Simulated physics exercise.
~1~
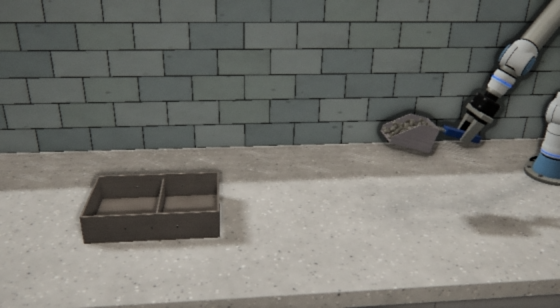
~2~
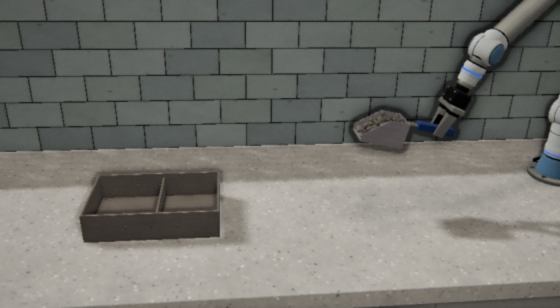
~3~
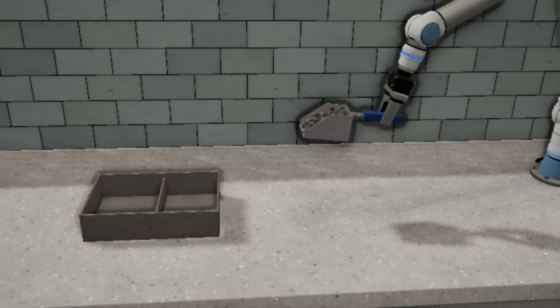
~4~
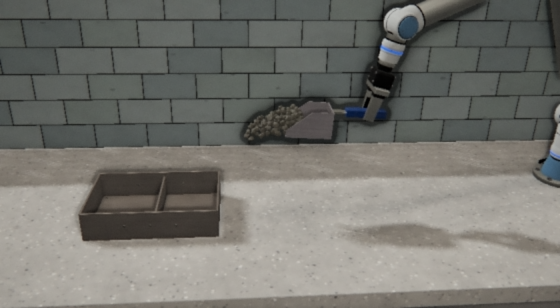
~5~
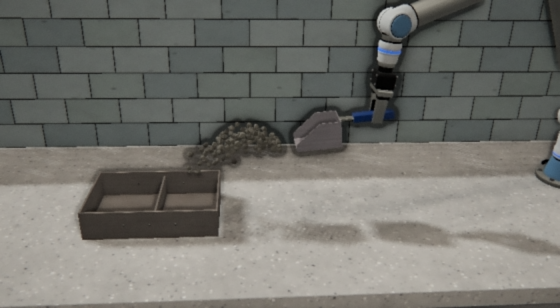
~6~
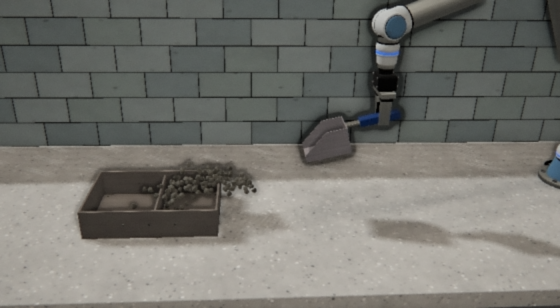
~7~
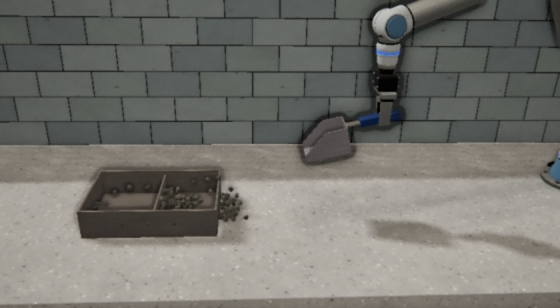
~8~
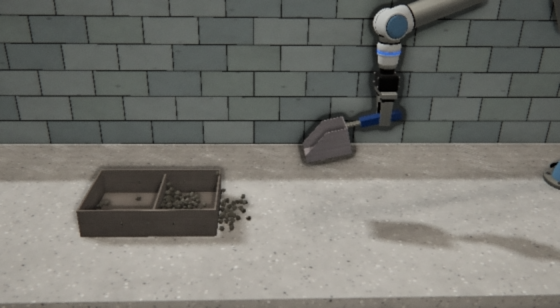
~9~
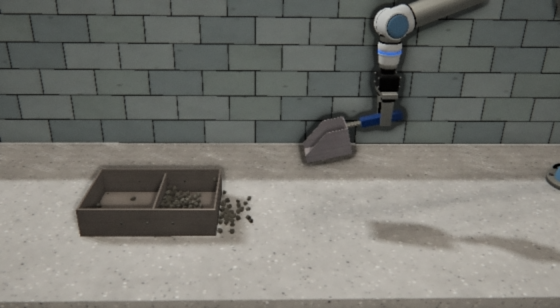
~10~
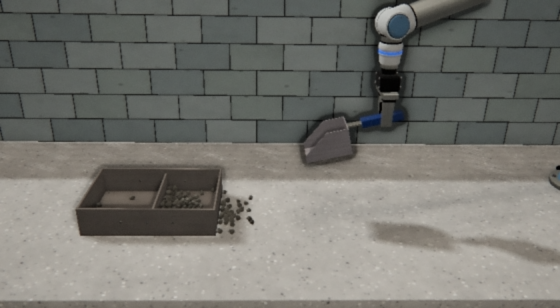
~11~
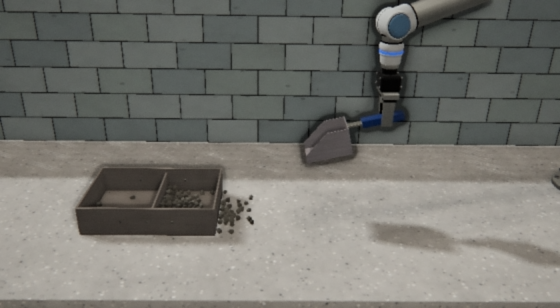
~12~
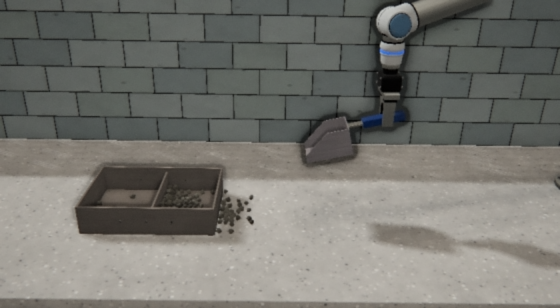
Robot arm swinging a scoop left and flinging small dark pebbles into a divided tray, some scattering on the counter beside it.
